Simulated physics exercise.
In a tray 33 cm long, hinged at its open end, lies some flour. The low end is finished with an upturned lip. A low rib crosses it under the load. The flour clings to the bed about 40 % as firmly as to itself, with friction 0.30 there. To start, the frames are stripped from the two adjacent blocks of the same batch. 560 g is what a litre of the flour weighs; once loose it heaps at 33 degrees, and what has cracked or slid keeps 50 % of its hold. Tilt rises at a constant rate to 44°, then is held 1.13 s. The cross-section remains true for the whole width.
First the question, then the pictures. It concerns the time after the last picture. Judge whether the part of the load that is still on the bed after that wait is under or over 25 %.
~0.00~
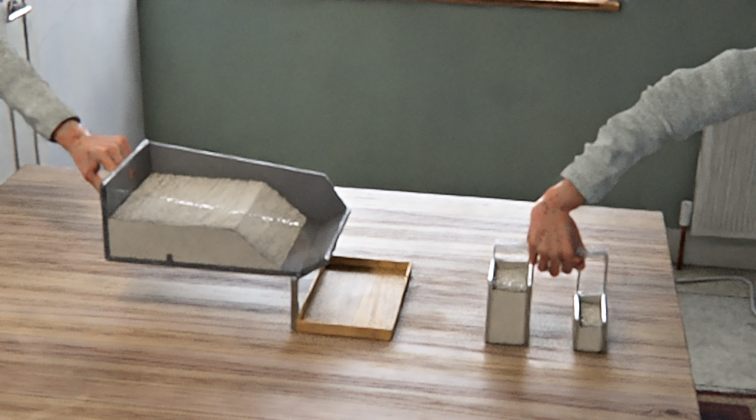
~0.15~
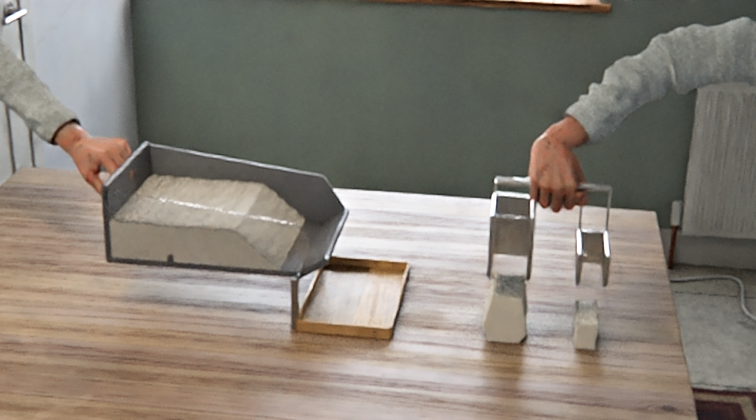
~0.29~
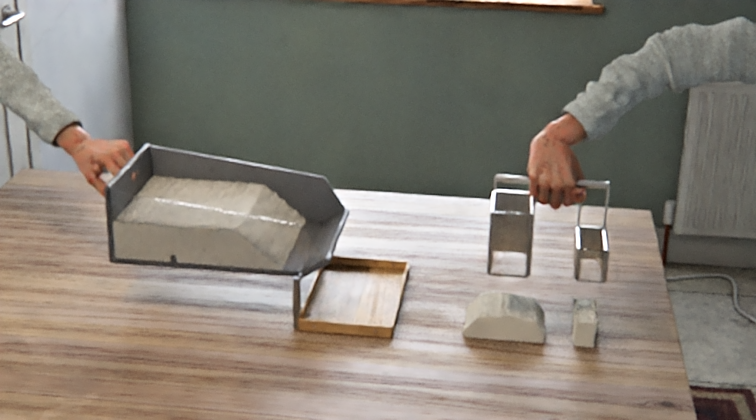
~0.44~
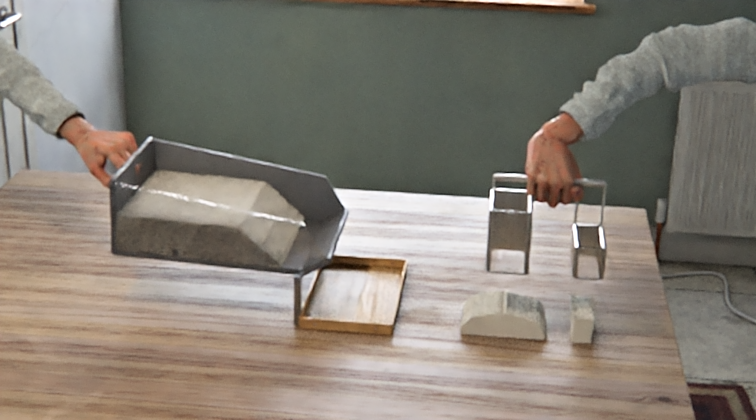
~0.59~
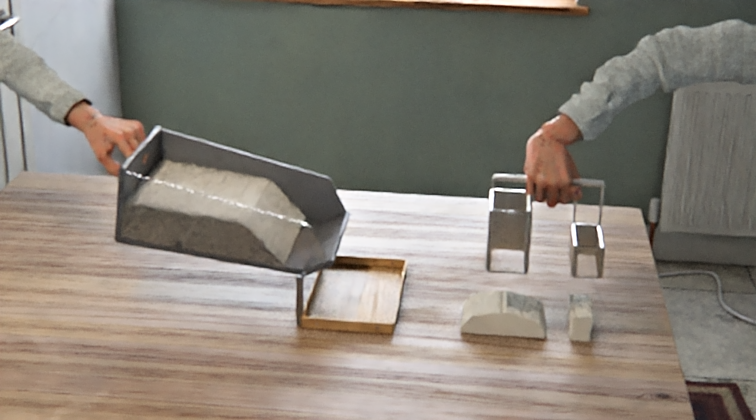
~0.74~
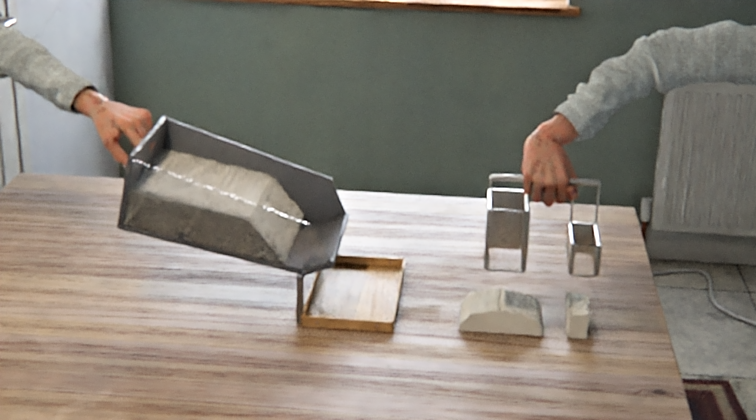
The answer is under.
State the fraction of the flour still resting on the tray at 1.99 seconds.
30 percent.
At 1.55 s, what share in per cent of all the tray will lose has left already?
Some 10 per cent.
By 1.11 s, the tilt is 23 degrees and 100 % is on the bed.
By 1.55 s, the tilt is 36 degrees and 89 % is on the bed.
By 1.99 s, the tilt is 44 degrees and 32 % is on the bed.
By 2.43 s, the tilt is 44 degrees and 18 % is on the bed.
By 2.99 s, at the end, the tilt is 44 degrees and 18 % is on the bed.
